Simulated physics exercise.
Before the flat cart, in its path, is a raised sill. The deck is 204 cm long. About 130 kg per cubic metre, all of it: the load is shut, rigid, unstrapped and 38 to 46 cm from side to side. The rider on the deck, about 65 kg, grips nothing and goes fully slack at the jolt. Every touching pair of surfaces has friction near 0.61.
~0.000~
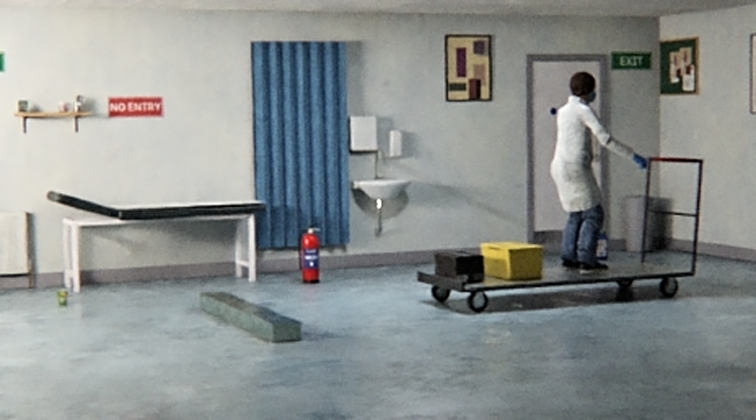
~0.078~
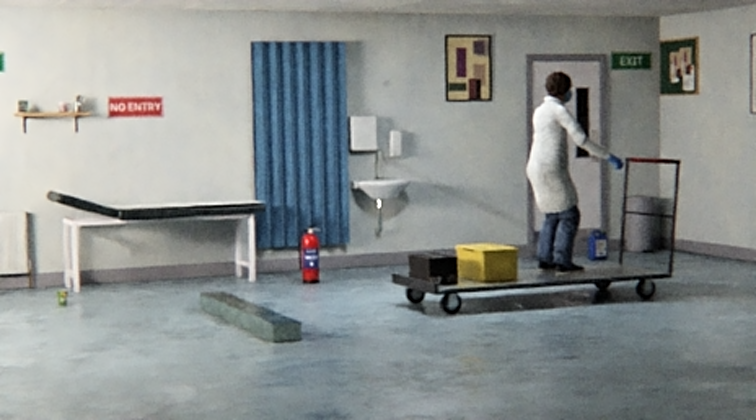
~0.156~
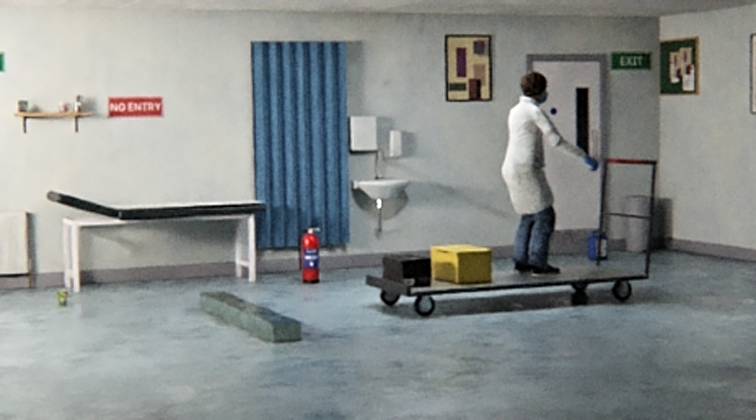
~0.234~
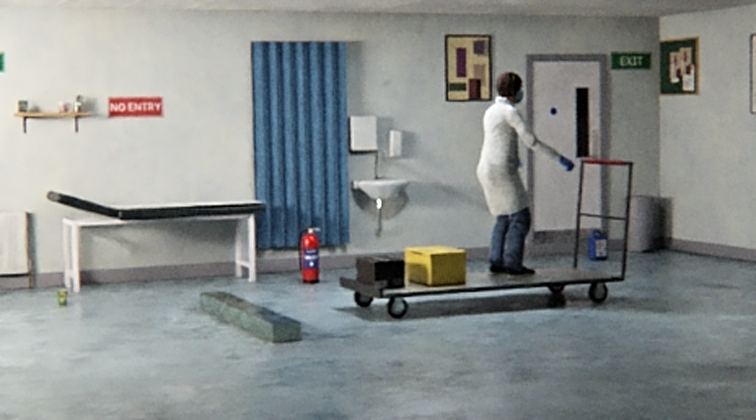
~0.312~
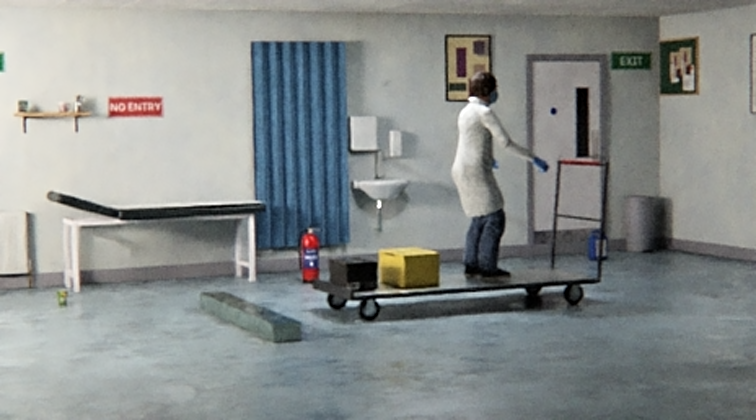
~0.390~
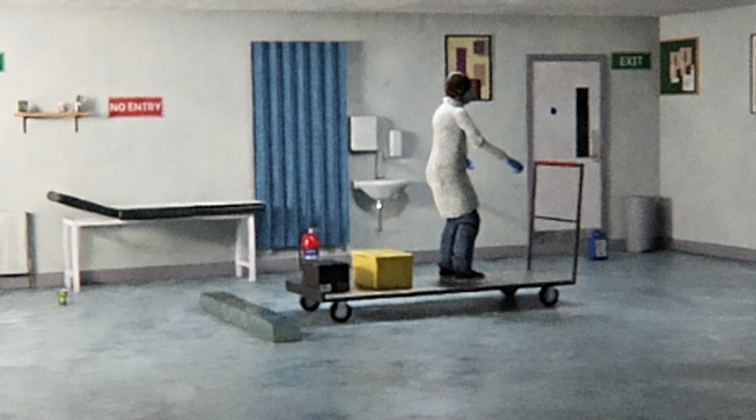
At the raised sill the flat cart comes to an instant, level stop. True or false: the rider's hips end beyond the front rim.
True.
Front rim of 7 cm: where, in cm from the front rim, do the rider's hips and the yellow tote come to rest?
Hips 20 past, yellow 50 behind.
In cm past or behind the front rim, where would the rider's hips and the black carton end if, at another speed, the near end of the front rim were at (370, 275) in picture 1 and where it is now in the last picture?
Hips 20 behind, black 20 behind.
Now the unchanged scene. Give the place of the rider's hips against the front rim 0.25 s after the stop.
About 45 cm behind the rim.
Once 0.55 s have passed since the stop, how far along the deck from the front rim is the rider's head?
The head is roughly 10 cm beyond the front rim.
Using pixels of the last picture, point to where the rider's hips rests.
(208, 309).
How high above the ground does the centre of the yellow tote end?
Its centre ends some 30 cm up.
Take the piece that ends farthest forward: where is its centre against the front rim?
10 cm behind.
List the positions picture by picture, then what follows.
The first picture shows hips (572, 168), yellow tote (512, 261), rim corner (464, 288); 153 cm still to roll.
The second picture shows hips (548, 169), yellow tote (487, 263), rim corner (437, 290); 131 cm still to roll.
The third picture shows hips (523, 169), yellow tote (461, 264), rim corner (409, 292); 109 cm still to roll.
The fourth picture shows hips (498, 170), yellow tote (436, 266), rim corner (381, 294); 87 cm still to roll.
The fifth picture shows hips (473, 171), yellow tote (409, 268), rim corner (353, 296); 65 cm still to roll.
The sixth picture shows hips (447, 172), yellow tote (382, 269), rim corner (324, 298); 43 cm still to roll. Speed about 2.8 m/s.
After 0.54 s the deck stops.
After 0.79 s the rider's hips are 45 cm behind the rim, near (304, 212) in the last picture's view.
After 1.09 s the rider's hips are 5 cm past the rim, near (240, 252) in the last picture's view.
After 1.54 s the rider's hips are 30 cm past the rim, near (208, 309) in the last picture's view.
At rest, 2.7 s, past the rim, the rider's hips; behind it, yellow tote and black carton.
